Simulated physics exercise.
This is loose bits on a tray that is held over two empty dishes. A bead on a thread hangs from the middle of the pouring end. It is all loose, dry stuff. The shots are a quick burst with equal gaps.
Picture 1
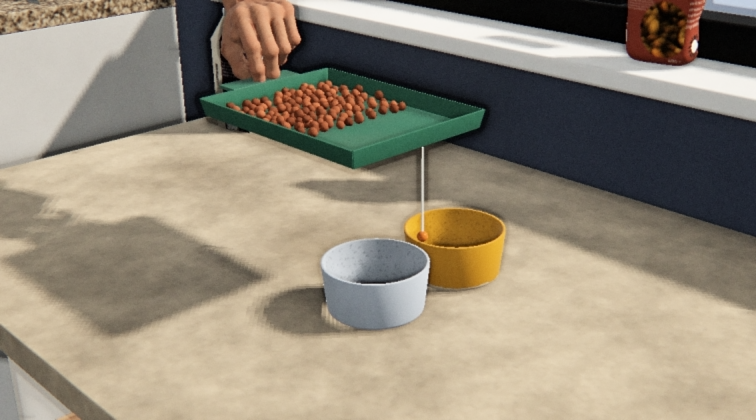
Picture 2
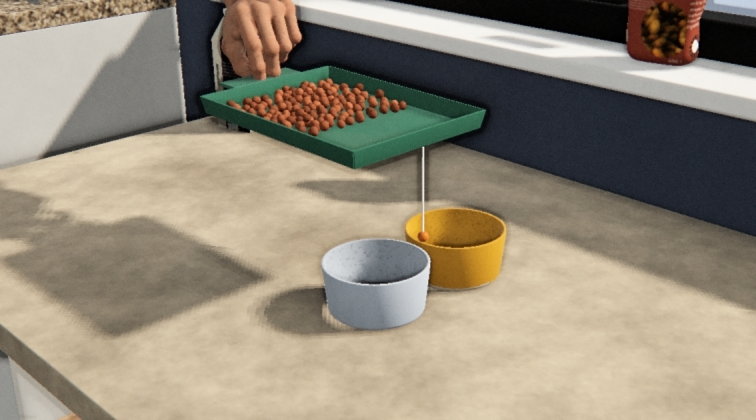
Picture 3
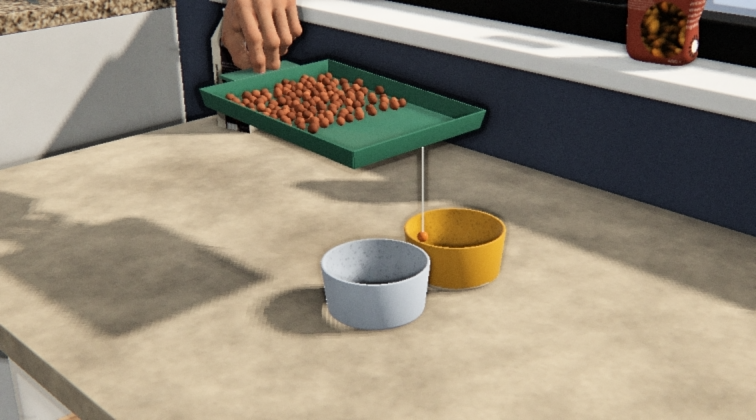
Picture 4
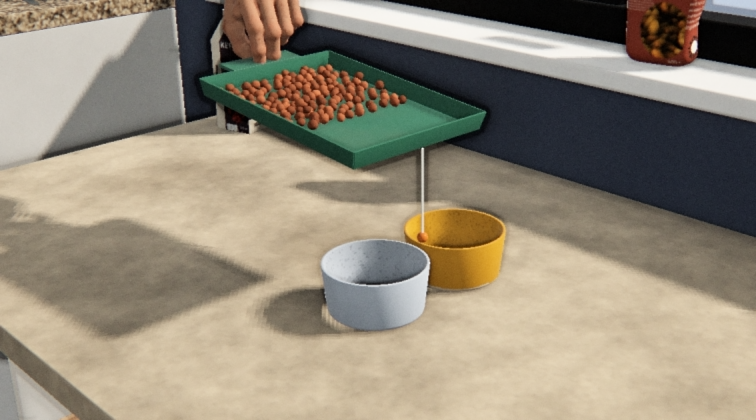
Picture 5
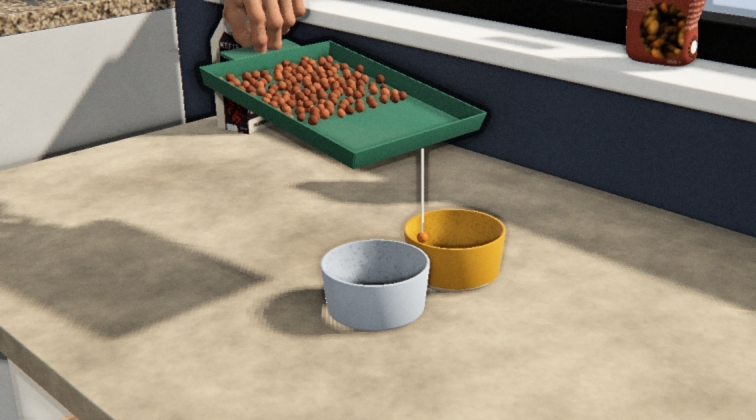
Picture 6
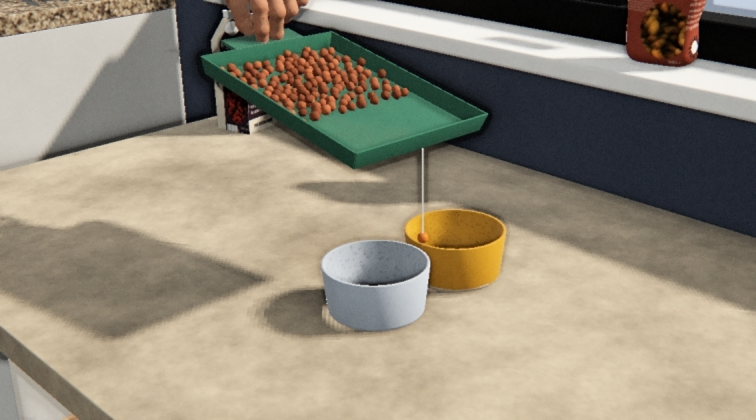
A hand gradually raising the back of a green tray of clay pellets above a pale blue bowl and a yellow bowl.
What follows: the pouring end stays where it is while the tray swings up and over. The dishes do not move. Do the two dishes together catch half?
They take under half between them.
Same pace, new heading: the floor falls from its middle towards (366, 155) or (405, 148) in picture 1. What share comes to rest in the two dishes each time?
The first gives 40 %, the second 0 %.
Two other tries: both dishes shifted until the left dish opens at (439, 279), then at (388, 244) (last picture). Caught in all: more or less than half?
One: Most of it. Two: The smaller part.
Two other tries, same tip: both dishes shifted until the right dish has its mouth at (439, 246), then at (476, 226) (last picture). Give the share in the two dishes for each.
The first gives 30 %, the second 20 %.
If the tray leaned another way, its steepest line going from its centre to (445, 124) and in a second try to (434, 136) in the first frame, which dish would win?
At the first place the right one, at the second the right-hand dish.
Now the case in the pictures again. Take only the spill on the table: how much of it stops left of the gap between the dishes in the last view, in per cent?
It comes to 10 per cent or so.
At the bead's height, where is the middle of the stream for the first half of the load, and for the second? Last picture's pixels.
The first part at (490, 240); the rest at (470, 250).
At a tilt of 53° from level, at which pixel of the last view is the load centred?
Around (419, 116).
Soon, tray tipped steeply; nearly all on the tray; a stray few in the air.
A while on, tray tipped right over; nearly all on the tray; a stray few outside both; a small part in the air.
Towards the end, tray tipped past a quarter turn; a stray few in the left dish; a small part in the right dish; nearly all outside both.
Finally, tray tipped past a quarter turn; a stray few in the left dish; a small part in the right dish; nearly all outside both.
